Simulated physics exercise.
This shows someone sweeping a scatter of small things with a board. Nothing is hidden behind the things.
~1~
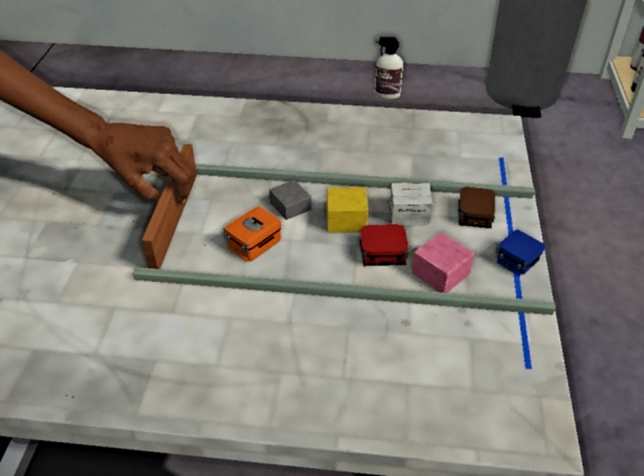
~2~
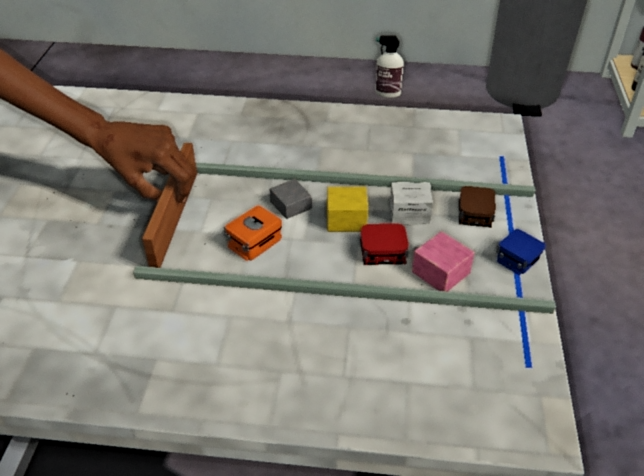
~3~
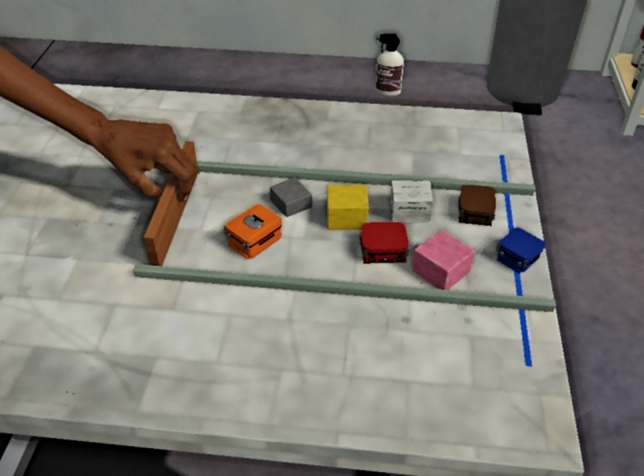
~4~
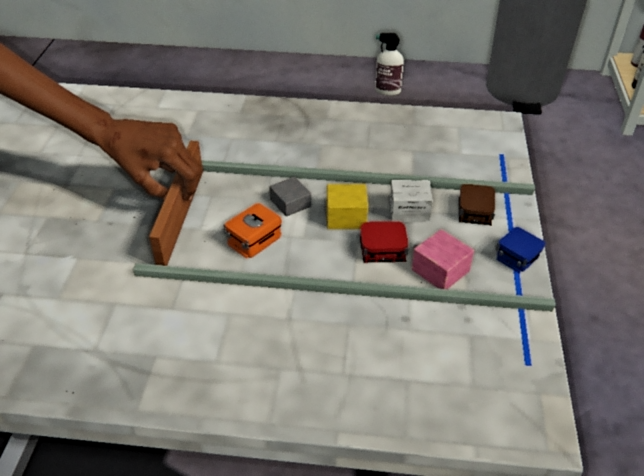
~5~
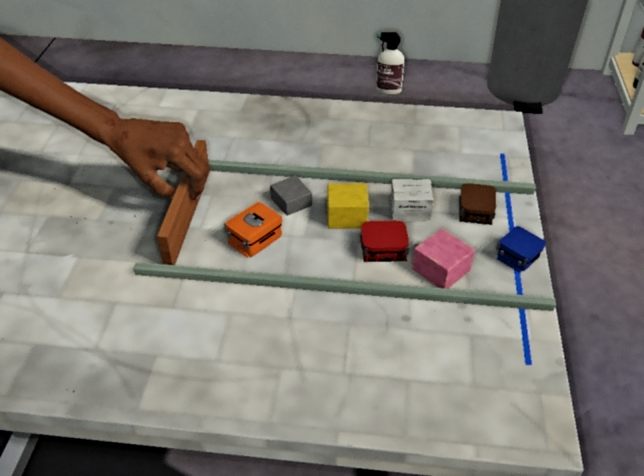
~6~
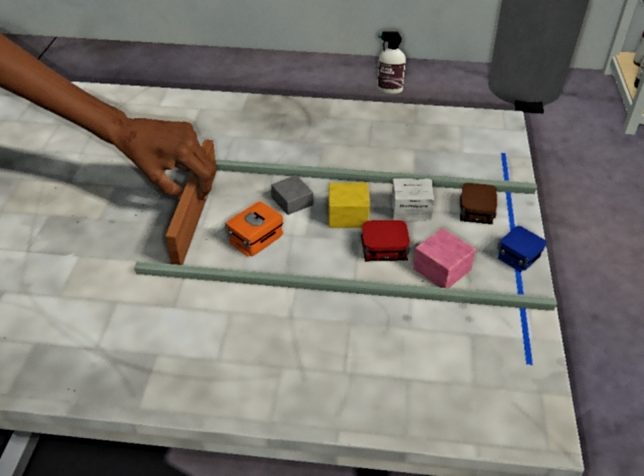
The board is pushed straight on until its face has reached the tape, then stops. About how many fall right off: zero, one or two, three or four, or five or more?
As it turns out, the number that fall off is five or more.
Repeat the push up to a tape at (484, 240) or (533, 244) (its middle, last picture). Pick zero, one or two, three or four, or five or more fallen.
For each place: Three to four; at least five.
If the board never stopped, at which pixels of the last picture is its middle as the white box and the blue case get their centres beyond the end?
About (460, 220), and (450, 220) for the other.
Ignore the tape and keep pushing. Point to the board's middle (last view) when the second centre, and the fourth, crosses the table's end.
At (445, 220) for the second, at (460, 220) for the fourth.
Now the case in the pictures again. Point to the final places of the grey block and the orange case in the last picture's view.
The grey block stops around (529, 217); the orange case around (536, 246).
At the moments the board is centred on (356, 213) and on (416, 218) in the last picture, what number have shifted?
At the one place 7, at the other 8.
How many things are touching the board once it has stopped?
The number is 2.
Soon after, none off yet; blue case at rest near (521, 250); brown case at rest near (478, 204); pink block at rest near (444, 259).
After that, none off yet; blue case moving near (526, 248); brown case displaced about its own width near (531, 203); pink block displaced about its own width near (513, 268).
In the end, the number that fall off is five or more; gone, yellow block, red case, white box, pink block, brown case and blue case.
